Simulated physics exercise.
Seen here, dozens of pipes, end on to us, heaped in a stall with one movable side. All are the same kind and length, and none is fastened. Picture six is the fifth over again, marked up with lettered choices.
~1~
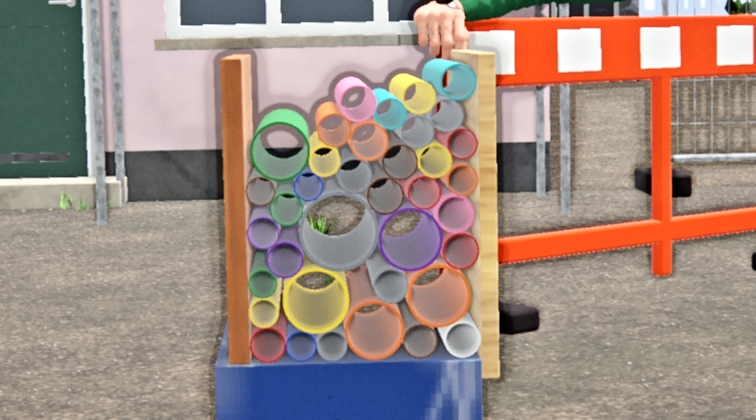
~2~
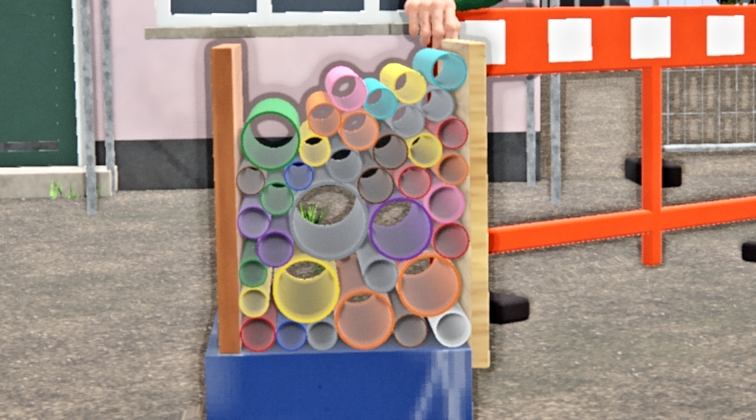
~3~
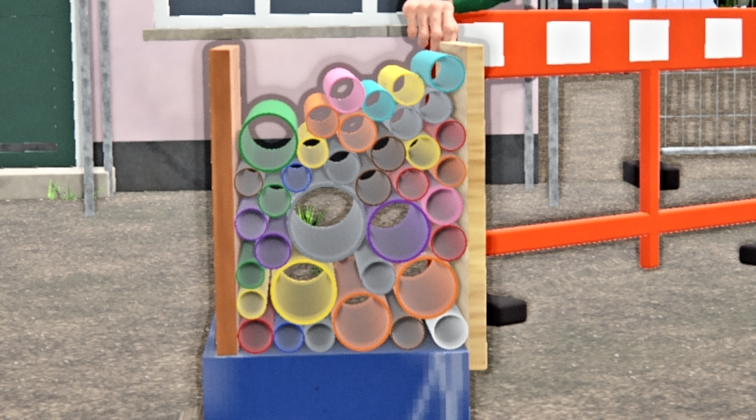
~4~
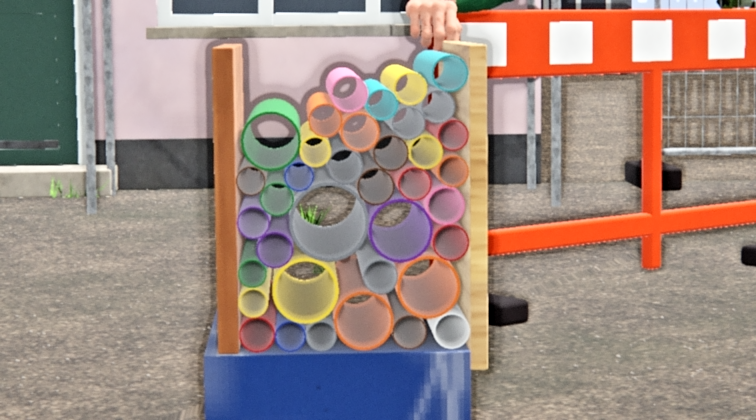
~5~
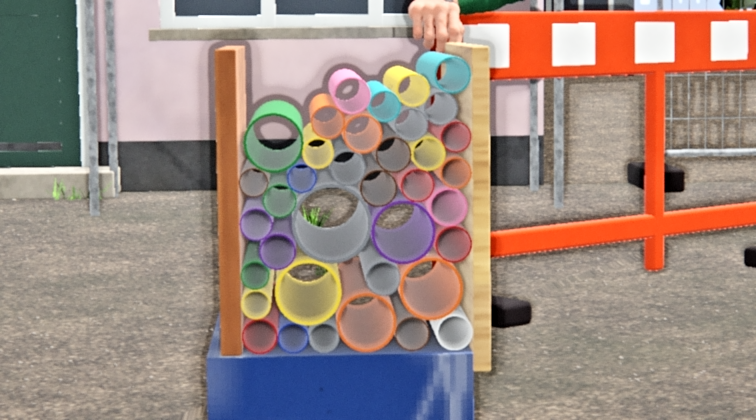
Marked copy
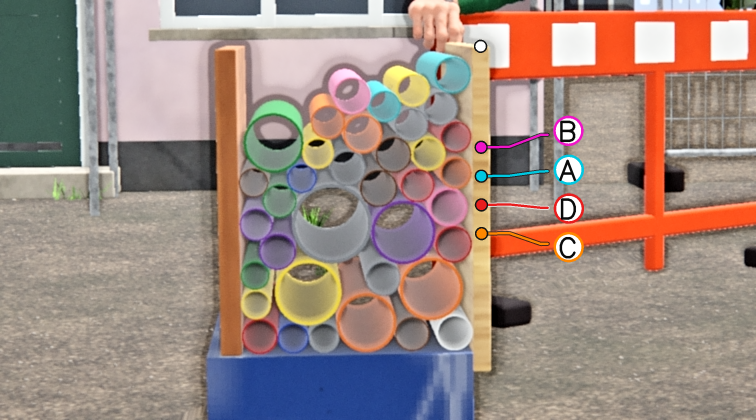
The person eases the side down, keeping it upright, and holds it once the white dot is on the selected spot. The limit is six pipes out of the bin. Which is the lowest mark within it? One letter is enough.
Stop at A.
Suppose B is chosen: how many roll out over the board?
At B the number is one.
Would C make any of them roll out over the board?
Yes, at C.
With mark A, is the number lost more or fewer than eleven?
Fewer than eleven.
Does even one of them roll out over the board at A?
At A: Yes.
On the copy, A at (481, 176); B at (481, 147); C at (481, 234); D at (481, 205); the white dot at (480, 46).
On A. First, top of the board (472, 105).
Then, top of the board (472, 173).
Finally, top of the board (472, 176), four out over the board.
By contrast, B one out over the board; C more than six out over the board; D more than six out over the board.
